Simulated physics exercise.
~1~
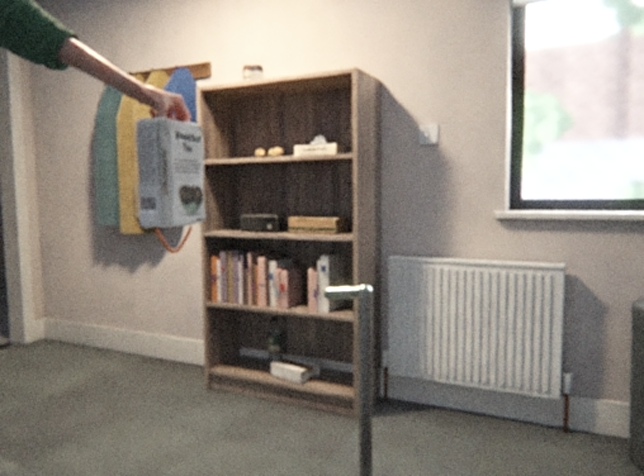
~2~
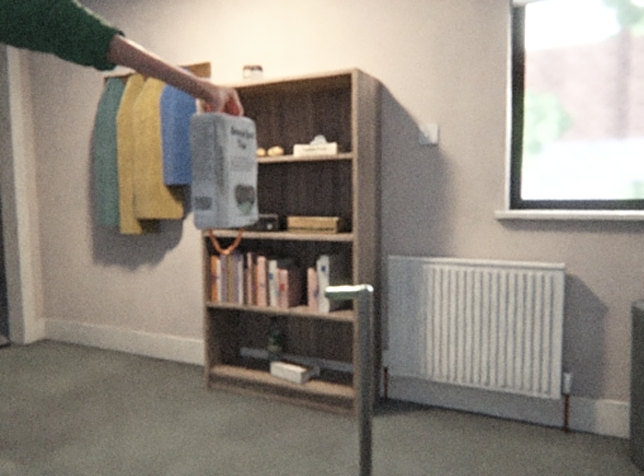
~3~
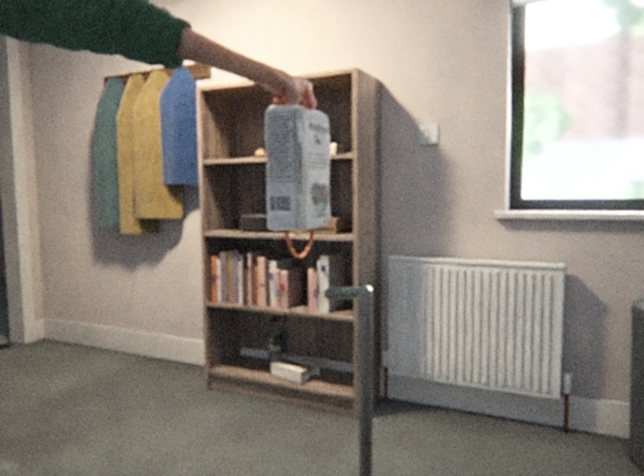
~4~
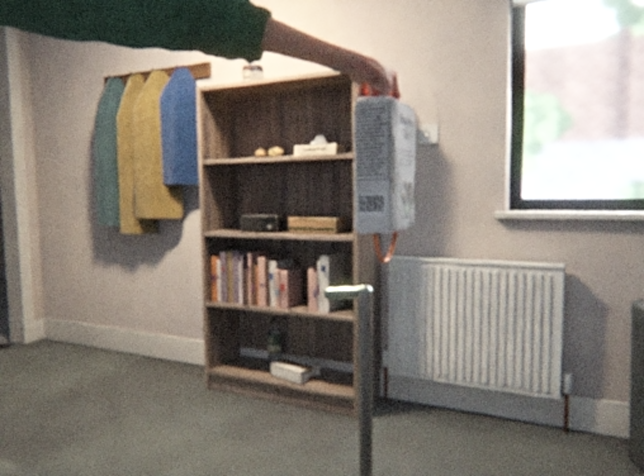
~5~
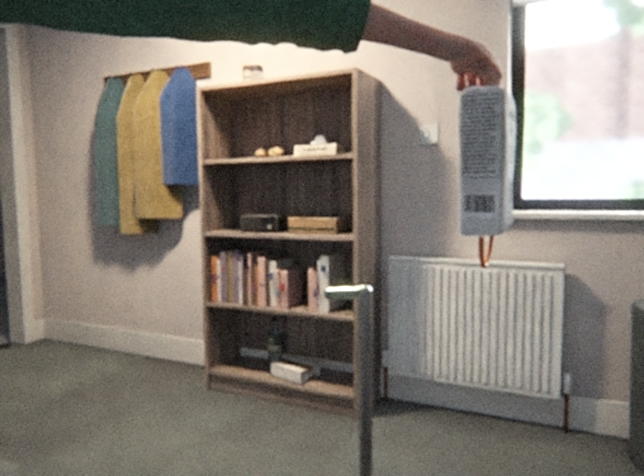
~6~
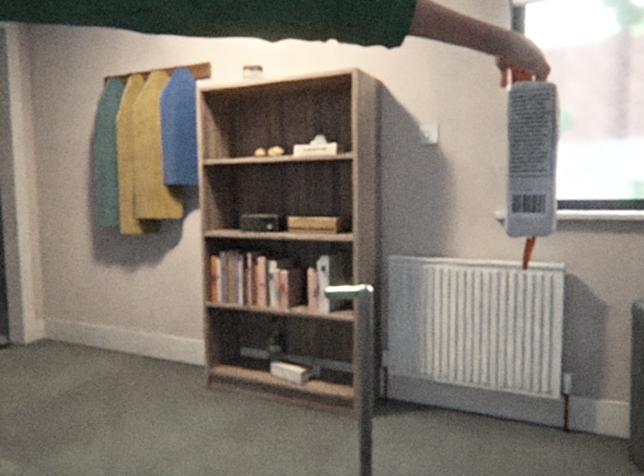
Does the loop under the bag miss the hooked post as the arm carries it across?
Yes, the loop misses the post. The white bag goes by freely and ends up held near the window on the right.
